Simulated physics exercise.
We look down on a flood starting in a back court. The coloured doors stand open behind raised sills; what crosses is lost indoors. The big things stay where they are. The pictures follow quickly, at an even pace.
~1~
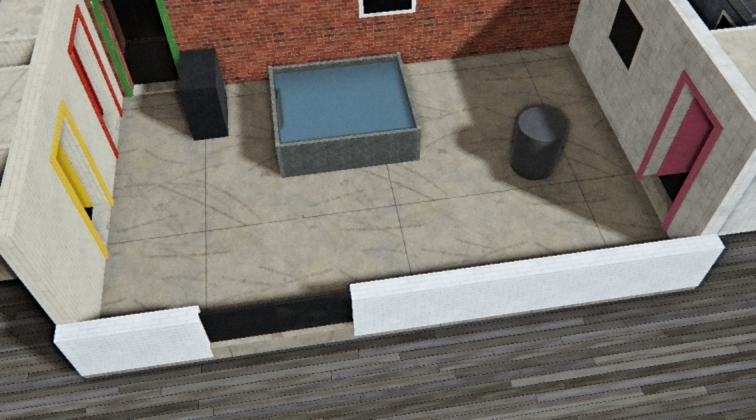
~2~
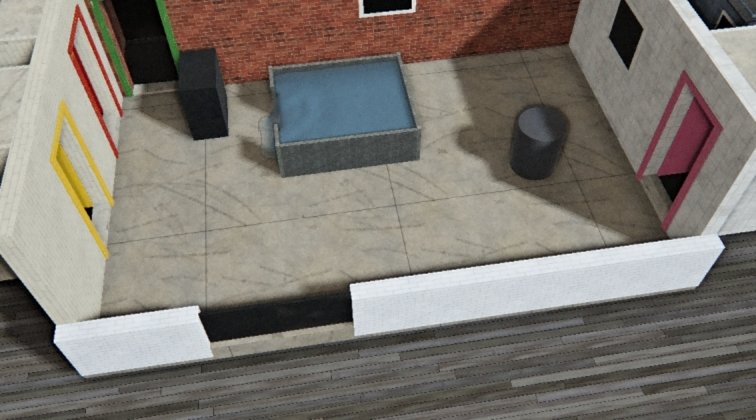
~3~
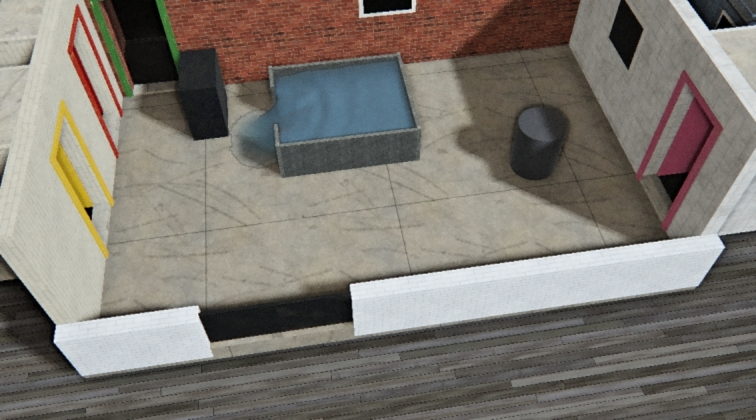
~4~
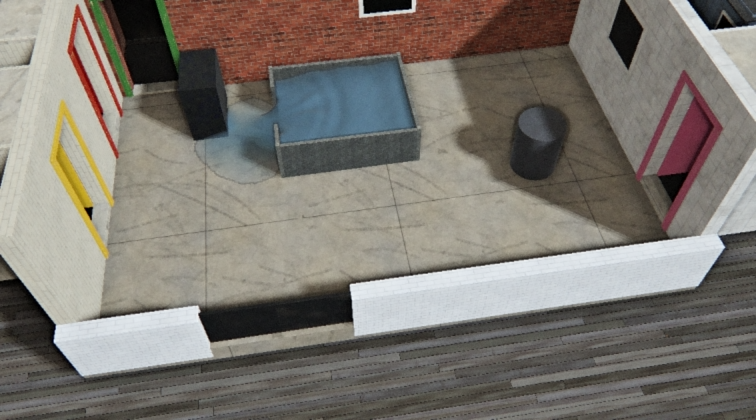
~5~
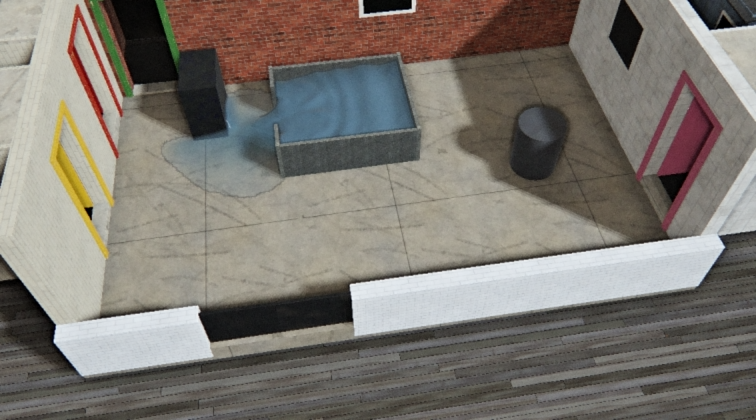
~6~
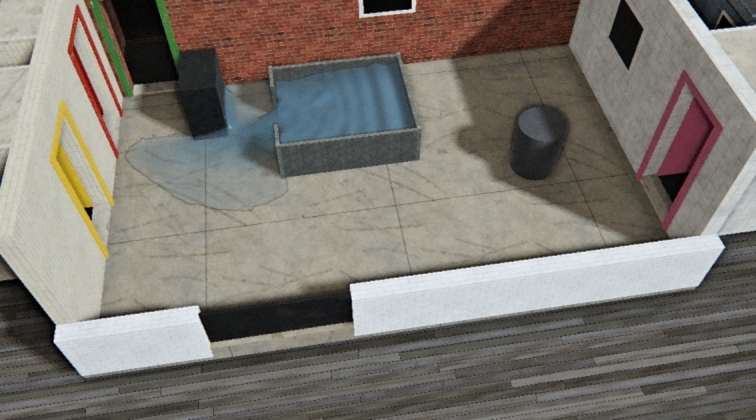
In a back court with coloured doorways and a brick wall, a water tank stands full and still between a dark block and a dark cylinder. Water pours from a gap in its left side, rippling the surface behind it, and spreads leftward past the block's base in a widening, shallow pool.
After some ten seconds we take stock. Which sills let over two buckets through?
One by one: The green door takes more than that; the pink door stays under that; the red door stays under that; the yellow door takes more than that.
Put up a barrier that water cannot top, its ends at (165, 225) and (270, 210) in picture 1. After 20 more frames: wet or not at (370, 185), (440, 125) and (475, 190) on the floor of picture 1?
In turn: Clear, clear, not flooded.
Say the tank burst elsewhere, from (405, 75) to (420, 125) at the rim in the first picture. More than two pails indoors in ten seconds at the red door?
In short: Red door keeps below it.
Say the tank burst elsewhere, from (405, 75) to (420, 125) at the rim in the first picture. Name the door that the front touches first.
The pink door.
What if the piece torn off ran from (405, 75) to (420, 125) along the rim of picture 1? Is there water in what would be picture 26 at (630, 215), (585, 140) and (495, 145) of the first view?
In that order: Awash, wet, covered.
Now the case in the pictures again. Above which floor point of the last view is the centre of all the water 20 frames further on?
Close to (270, 153).
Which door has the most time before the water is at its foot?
The pink-painted one.
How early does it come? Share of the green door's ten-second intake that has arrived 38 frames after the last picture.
Near 65 in a hundred.
A moment on, water covers 20 % of the floor; the green door wet at the sill, nothing in, the pink door not reached, the red door wet at the sill, nothing in, the yellow door wet at the sill, nothing in.
Next, water covers 25 % of the floor; the green door wet at the sill, nothing in, the pink door not reached, the red door wet at the sill, nothing in, the yellow door over two buckets in.
Then, water covers 40 % of the floor; the green door over two buckets in, the pink door not reached, the red door wet at the sill, nothing in, the yellow door over two buckets in.
Later, water covers 75 % of the floor; the green door far over two buckets in, the pink door not reached, the red door wet at the sill, nothing in, the yellow door far over two buckets in.
In the end, water covers 100 % of the floor; the green door far over two buckets in, the pink door wet at the sill, nothing in, the red door wet at the sill, nothing in, the yellow door far over two buckets in.
